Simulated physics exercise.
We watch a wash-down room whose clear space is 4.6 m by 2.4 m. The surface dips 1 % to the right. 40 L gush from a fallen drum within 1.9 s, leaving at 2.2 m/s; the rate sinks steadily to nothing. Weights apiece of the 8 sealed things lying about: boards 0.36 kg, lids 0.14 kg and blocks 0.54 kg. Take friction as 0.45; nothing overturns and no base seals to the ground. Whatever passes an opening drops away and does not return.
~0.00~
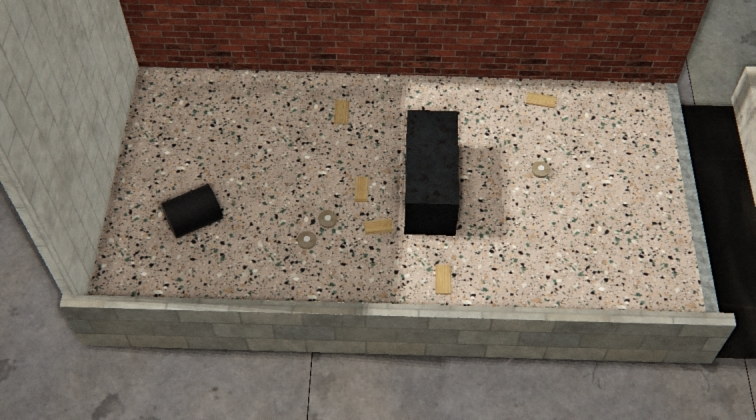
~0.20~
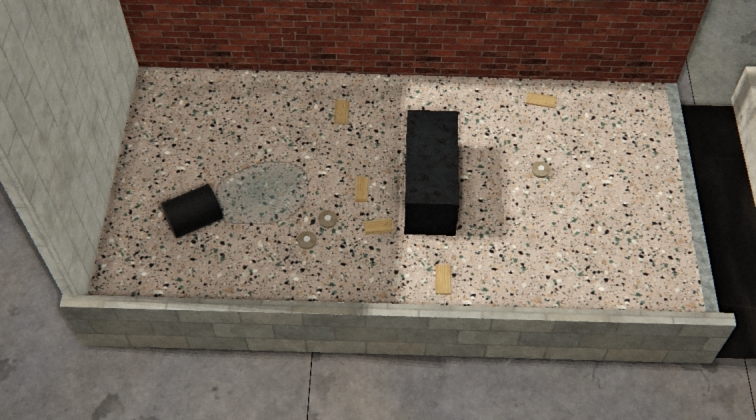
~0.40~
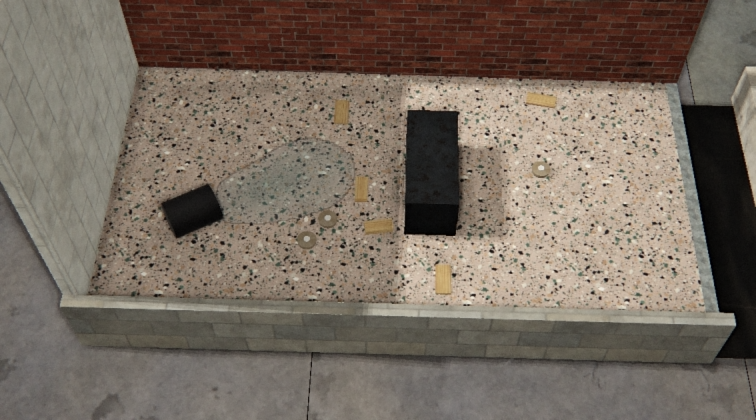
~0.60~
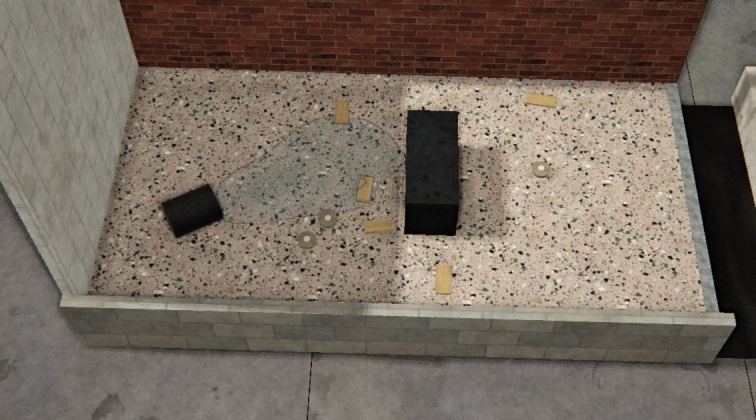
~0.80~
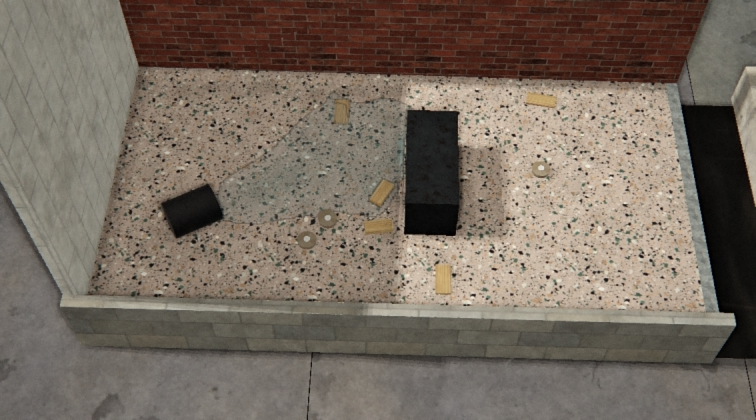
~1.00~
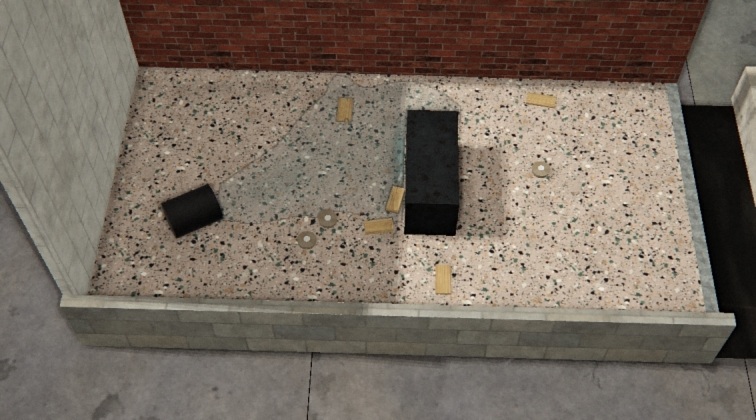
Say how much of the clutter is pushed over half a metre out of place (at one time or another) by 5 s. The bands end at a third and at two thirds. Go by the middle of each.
It is under a third.
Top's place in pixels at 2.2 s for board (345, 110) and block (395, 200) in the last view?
Around (403, 81) and (378, 224).
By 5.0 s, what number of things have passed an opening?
I count 0.
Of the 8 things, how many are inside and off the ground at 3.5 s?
At that moment 1.
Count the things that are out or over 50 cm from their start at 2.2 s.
I count 1.
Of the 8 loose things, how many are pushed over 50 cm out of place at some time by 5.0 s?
2 of them.
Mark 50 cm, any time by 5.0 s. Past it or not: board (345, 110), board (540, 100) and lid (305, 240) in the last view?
In turn: More, over, under.
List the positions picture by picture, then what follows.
A block at (361, 188), on the bottom; a board at (342, 112) rests on the ground; 0.0 m2 under water; 0 of 8 have shifted, in the first picture.
A block at (361, 188) rests on the ground; a board at (342, 112), on the bottom; 0.3 m2 under water; 0 of 8 have shifted, in the second picture.
A block at (361, 188), on the bottom; a board at (342, 112), on the bottom; water covers 0.6 m2; 0 of 8 have shifted, in the third picture.
A block at (365, 188) rests on the ground; a board at (342, 112), on the bottom; 1.0 m2 under water; 0 of 8 have shifted, in the fourth picture.
A block at (382, 192), on the bottom, 17 cm from its start; a board at (342, 111), on the bottom; water covers 1.3 m2; 1 of 8 have shifted, in the fifth picture.
A block at (396, 198), on the bottom, 29 cm from its start; a board at (345, 110) rests on the ground, 3 cm from its start; water covers 1.6 m2; 1 of 8 have shifted, in the sixth picture.
After 1.4 s 0 of 8 are over 50 cm from their spots; 0 afloat.
After 2.2 s 1 of 8 are over 50 cm from their spots; 1 afloat.
After 3.5 s 2 of 8 are over 50 cm from their spots; 1 afloat.
After 5.0 s 2 of 8 are over 50 cm from their spots, and 2 have been at some point; 0 afloat.
